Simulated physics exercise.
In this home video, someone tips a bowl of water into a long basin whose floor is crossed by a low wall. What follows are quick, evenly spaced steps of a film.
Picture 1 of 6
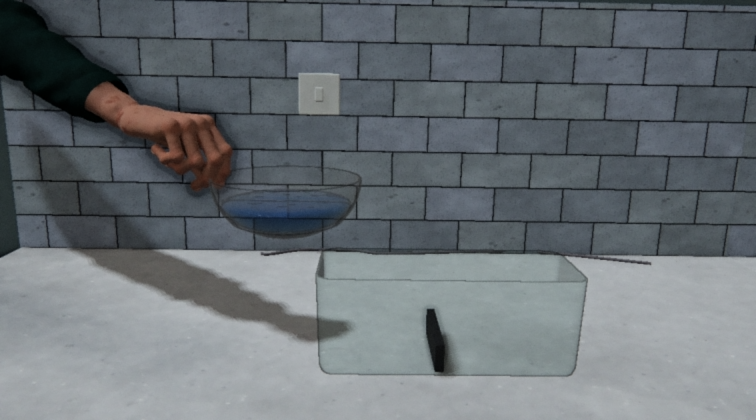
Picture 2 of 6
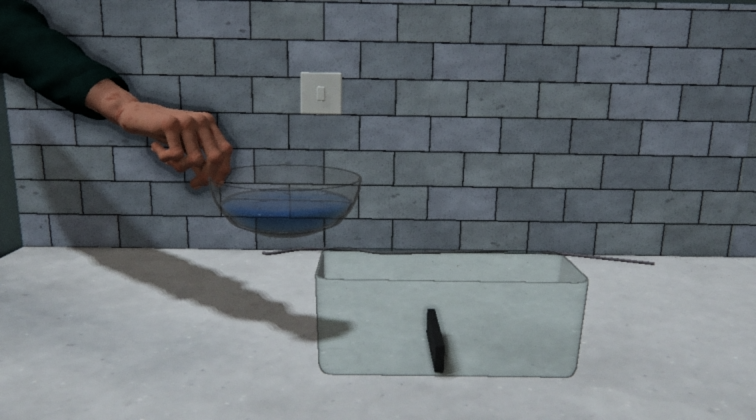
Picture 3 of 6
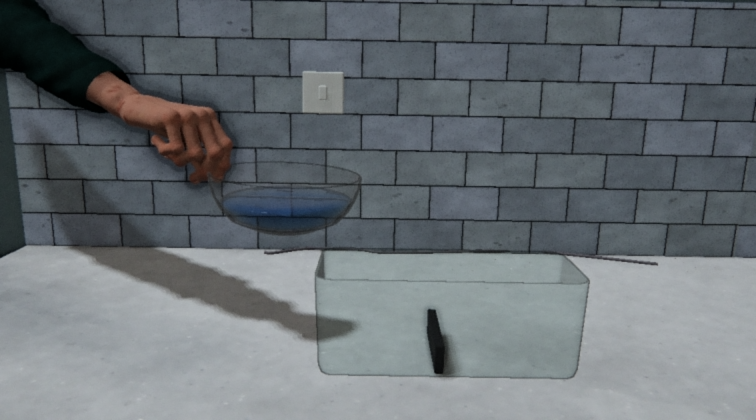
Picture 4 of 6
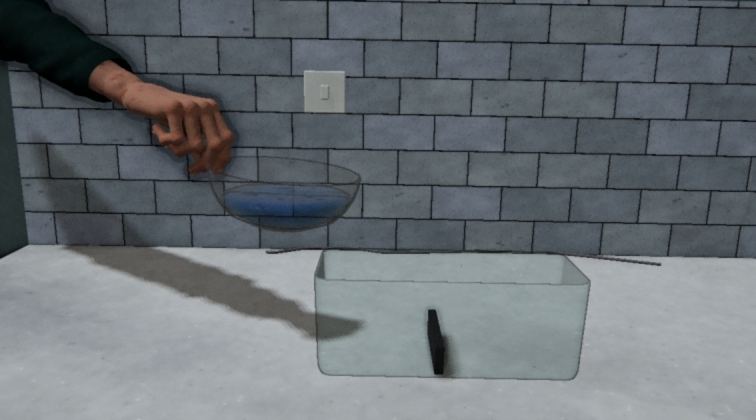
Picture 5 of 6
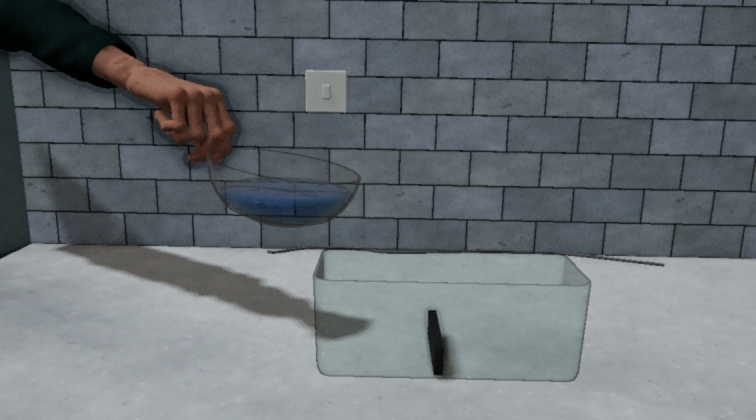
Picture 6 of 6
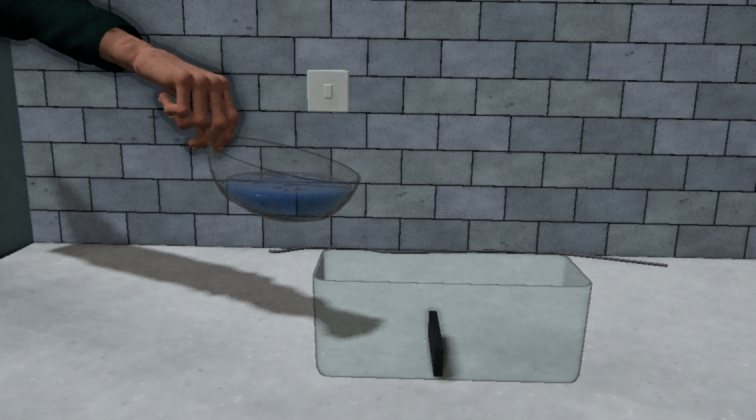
The clip opens with a hand holding a clear bowl of blue water, nearly level, above the left end of a long, clear basin with a small dark wall inside. The hand slowly raises the bowl's left side, tilting it gently toward the right, while the water shifts within and the basin stays still.
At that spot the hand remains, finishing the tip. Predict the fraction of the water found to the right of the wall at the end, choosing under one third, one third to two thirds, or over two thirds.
Prediction: One third to two thirds.
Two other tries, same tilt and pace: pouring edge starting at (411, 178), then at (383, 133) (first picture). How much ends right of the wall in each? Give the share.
Near 95 per cent for the first start, near 90 per cent for the second.
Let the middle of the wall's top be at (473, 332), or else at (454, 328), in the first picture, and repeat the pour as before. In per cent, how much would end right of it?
In turn some 20 and 15 in a hundred.
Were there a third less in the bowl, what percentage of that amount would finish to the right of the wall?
Some 30 parts in a hundred.
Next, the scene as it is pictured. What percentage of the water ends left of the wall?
Around 45 %.
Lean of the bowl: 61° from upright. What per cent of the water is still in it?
It still holds close to 55 per cent at that lean.
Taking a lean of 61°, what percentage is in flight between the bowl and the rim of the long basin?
It works out to about 40 percent.
A moment on, the bowl is tipped part way and 53 per cent is still to pour, 9 is left of the wall and 0 right of it.
Next, the bowl is tipped on its side and 4 per cent is still to pour, 31 is left of the wall and 48 right of it.
Then the bowl is tipped on its side and 0 per cent is still to pour, 43 is left of the wall and 56 right of it.
Later the bowl is tipped on its side and 0 per cent is still to pour, 43 is left of the wall and 56 right of it.
Finally, 43 per cent lies left of the wall, 56 right of it and 1 outside.
